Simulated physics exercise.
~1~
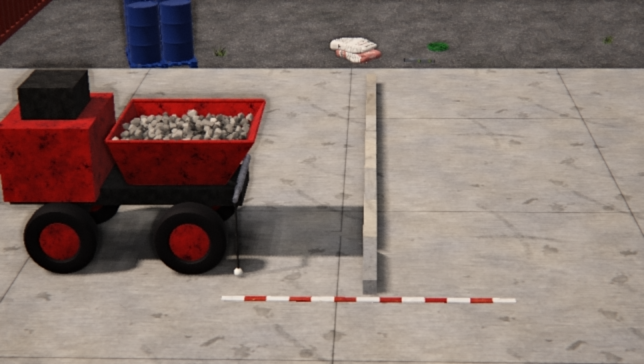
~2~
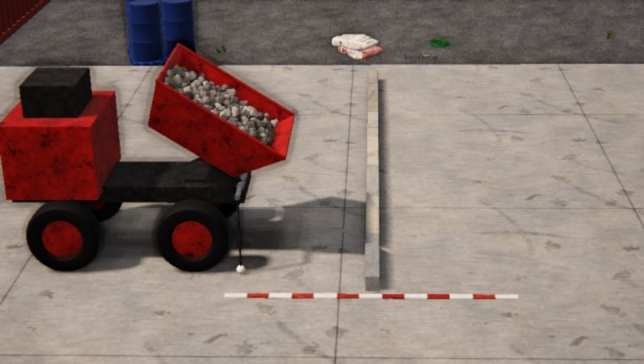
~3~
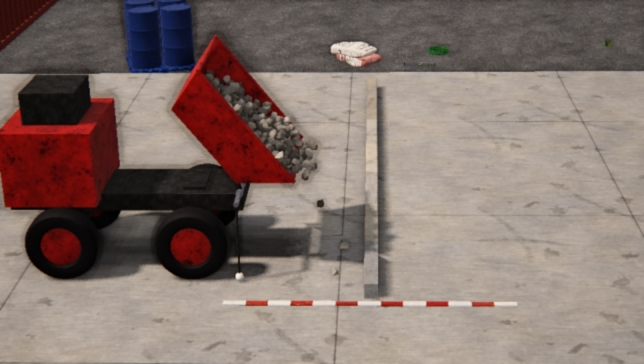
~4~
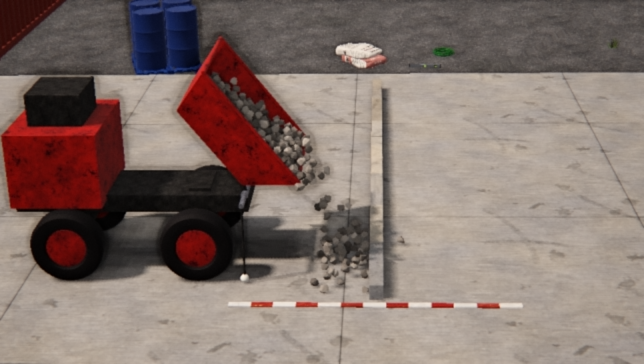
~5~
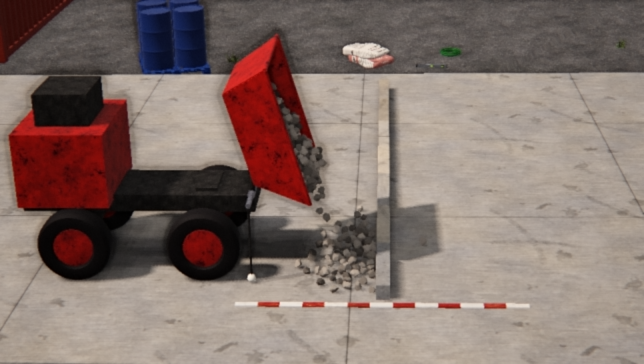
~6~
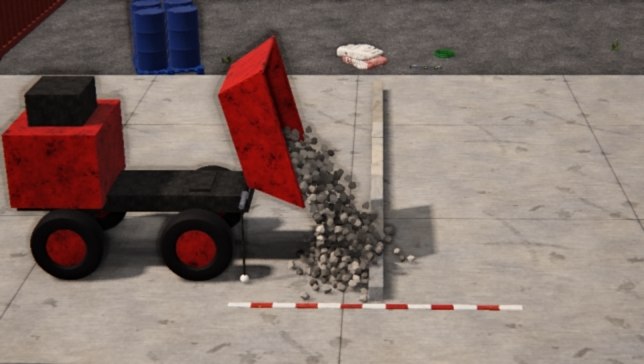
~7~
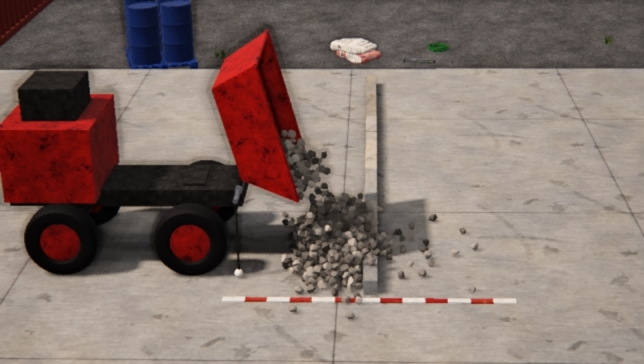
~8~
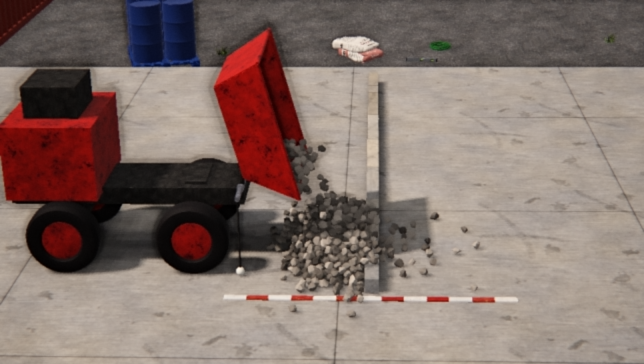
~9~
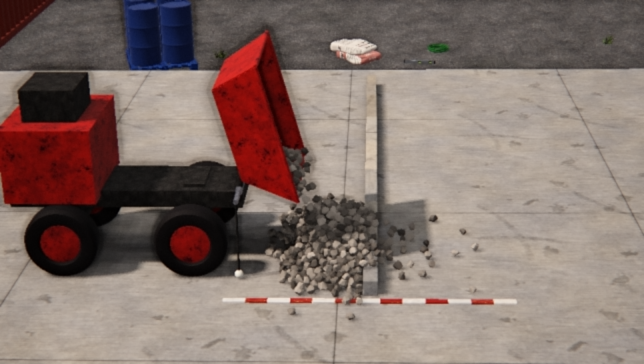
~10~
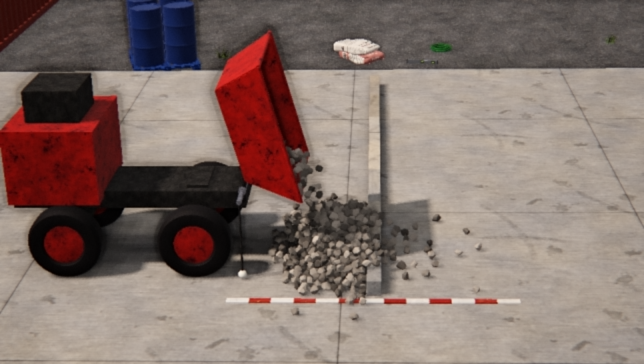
A small red dumper tipped its skip up to the right, paused, then tilted it steeper, pouring grey stones against a low kerb. Most settled in a heap on the near side, a few scattered beyond it, and some stayed in the raised skip.
